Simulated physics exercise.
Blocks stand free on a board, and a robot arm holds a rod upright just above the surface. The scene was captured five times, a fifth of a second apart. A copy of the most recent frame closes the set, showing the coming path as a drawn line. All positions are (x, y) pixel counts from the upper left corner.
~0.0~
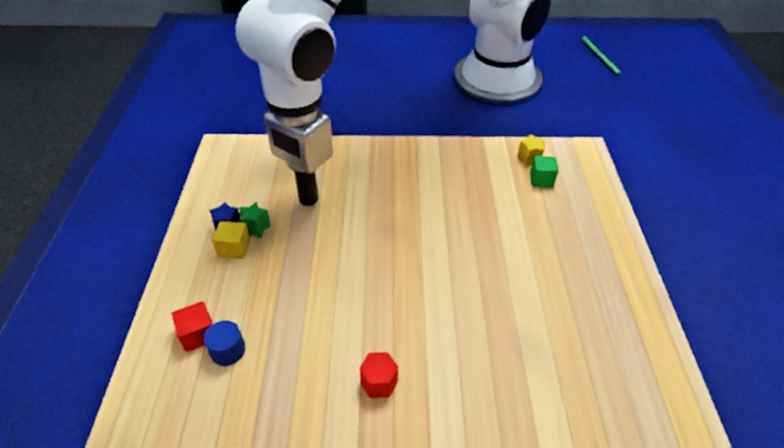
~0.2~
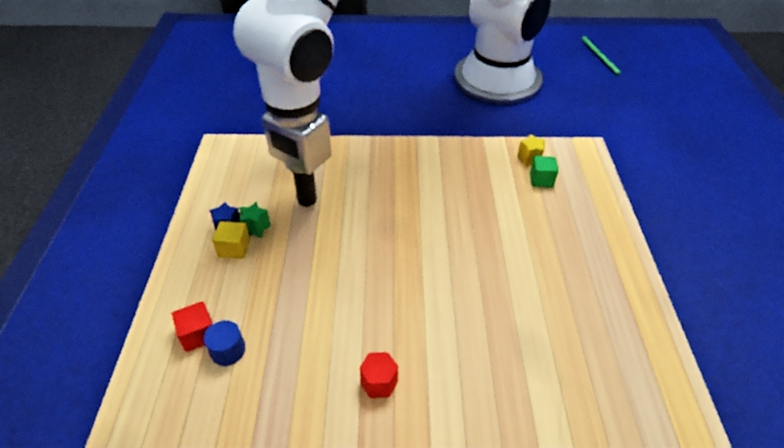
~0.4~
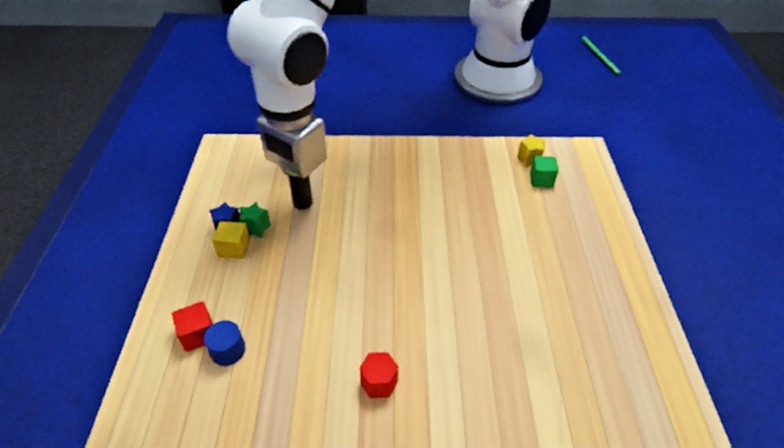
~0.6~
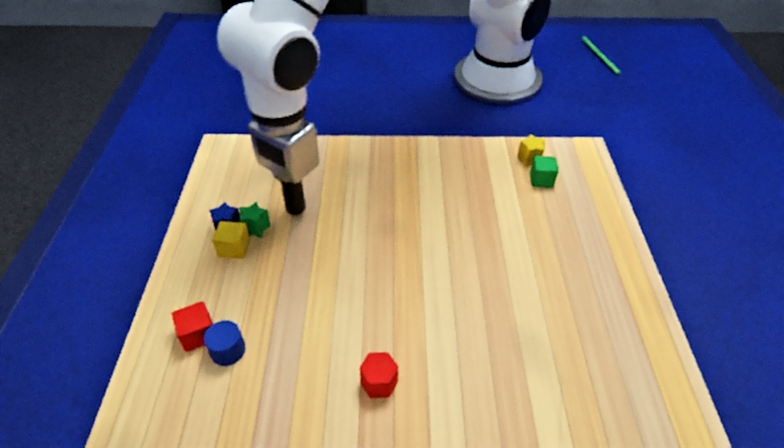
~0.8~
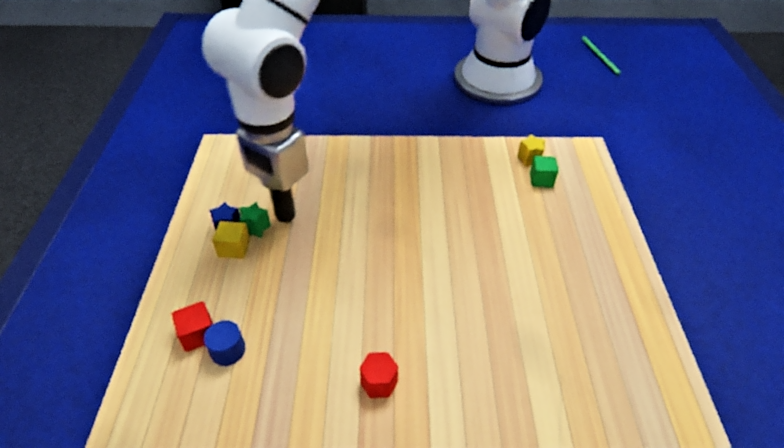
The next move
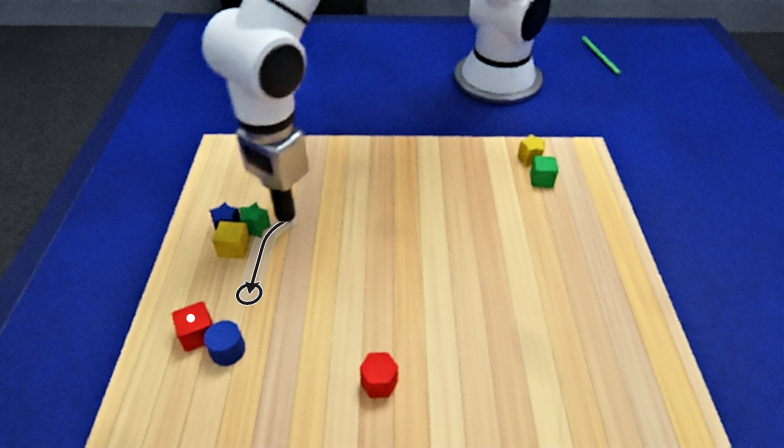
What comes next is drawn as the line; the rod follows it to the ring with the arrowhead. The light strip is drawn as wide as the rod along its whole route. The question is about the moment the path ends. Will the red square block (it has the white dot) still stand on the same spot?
Yes, that is what happens.
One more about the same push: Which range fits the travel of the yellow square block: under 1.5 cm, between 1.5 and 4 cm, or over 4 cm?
It moves between 1.5 and 4 cm.
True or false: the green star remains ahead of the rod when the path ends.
False - the claim does not hold.
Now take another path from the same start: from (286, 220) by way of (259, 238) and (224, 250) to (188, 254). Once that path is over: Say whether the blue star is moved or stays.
Once the path is done, it is somewhere new.
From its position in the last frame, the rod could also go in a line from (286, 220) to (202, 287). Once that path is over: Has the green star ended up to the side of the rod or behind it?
Going by the path, yes.
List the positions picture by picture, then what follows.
Tip of the rod (309, 199), middles of tops, red square block (191, 318), blue star (223, 212), yellow square block (229, 231), green star (252, 212), in the first picture.
Rod (307, 200), nothing pushed, in the second picture.
Rod (303, 203), nothing pushed, in the third picture.
Rod (296, 208), nothing pushed, in the fourth picture.
Rod (286, 215), red square block (191, 318), blue star (223, 212), yellow square block (229, 231), green star (252, 212), in the fifth picture.
The line goes from (286, 220) via (265, 240) and (257, 266), ending at (249, 294); the dot is on the red square block.
On the path given first. One third of the way, rod (264, 235); blue star (218, 212), turned 10° clockwise; yellow square block (215, 238); green star (240, 219), turned 55° clockwise.
Two thirds of the way, rod (256, 262); blue star (218, 212), turned 10° clockwise; yellow square block (214, 238), turned 15° anticlockwise; green star (241, 220), turned 70° clockwise.
At the end, rod (248, 289); red square block unmoved; blue star (218, 212), turned 10° clockwise; yellow square block (214, 238), turned 15° anticlockwise; green star (241, 220), turned 70° clockwise.
